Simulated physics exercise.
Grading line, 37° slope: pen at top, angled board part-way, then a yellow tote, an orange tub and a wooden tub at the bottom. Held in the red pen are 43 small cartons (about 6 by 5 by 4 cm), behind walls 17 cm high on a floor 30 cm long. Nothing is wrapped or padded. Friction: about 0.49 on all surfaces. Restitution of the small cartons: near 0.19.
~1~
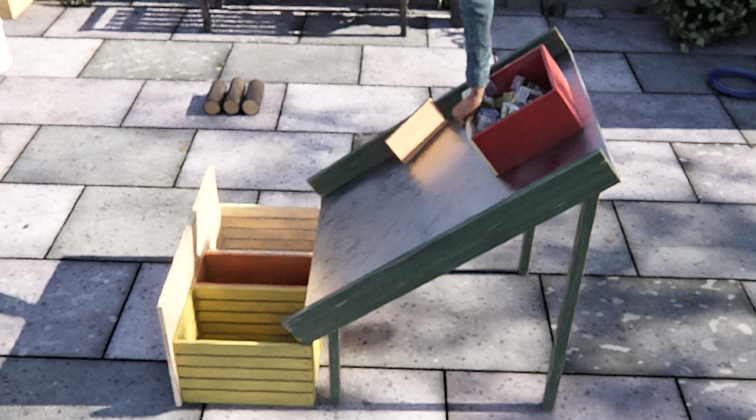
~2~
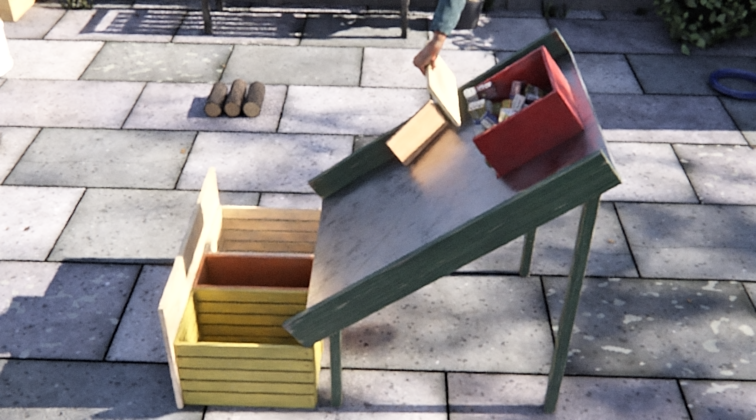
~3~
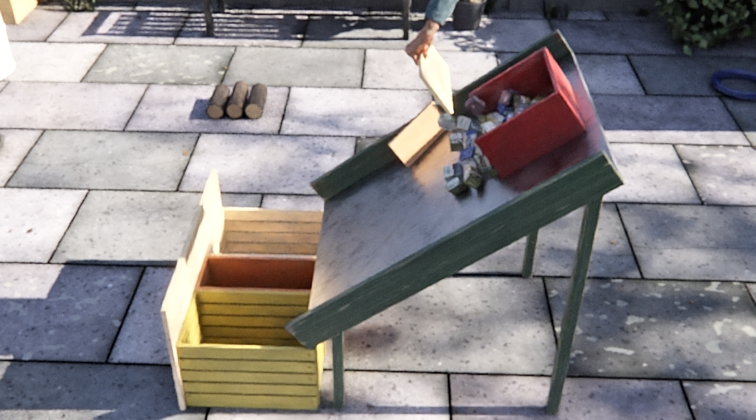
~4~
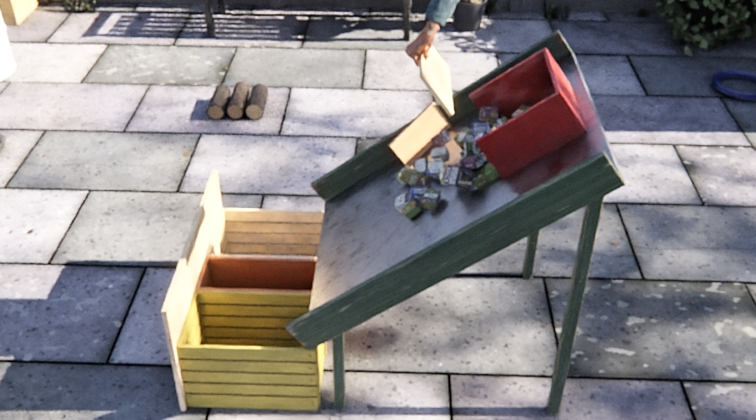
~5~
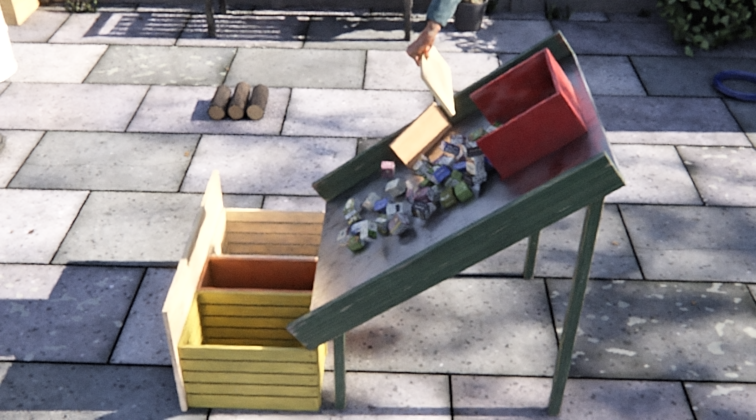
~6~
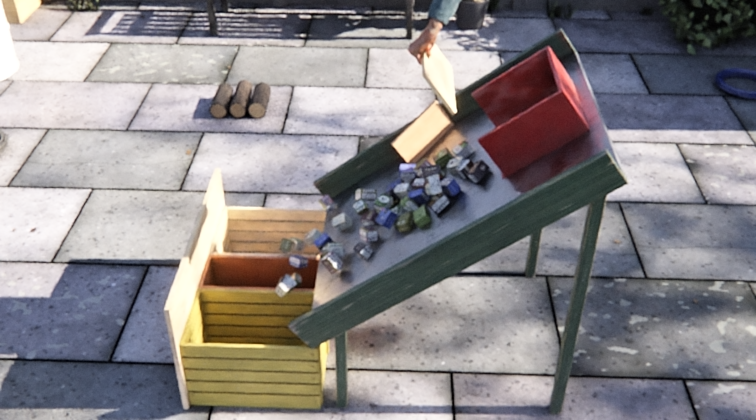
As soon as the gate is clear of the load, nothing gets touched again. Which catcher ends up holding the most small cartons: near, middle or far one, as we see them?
The central one.
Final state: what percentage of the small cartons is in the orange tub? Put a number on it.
Roughly 55 per cent of them.
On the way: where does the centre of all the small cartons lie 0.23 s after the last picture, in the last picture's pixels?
Near (309, 257).
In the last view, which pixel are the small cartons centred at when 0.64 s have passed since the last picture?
Somewhere around (241, 317) in pixels.
Then, 0.10 s after the last picture, 1 in the yellow tote, 5 in the orange tub, 3 in the wooden tub, 29 on the slope and 5 in the air.
Then, 0.23 s after the last picture, 3 in the yellow tote, 8 in the orange tub, 5 in the wooden tub, 20 on the slope and 7 in the air.
Then, 0.41 s after the last picture, 5 in the yellow tote, 19 in the orange tub, 10 in the wooden tub, 3 on the slope and 6 in the air.
Final count (0.64 s after the last picture), 6 in the yellow tote, 24 in the orange tub and 13 in the wooden tub.
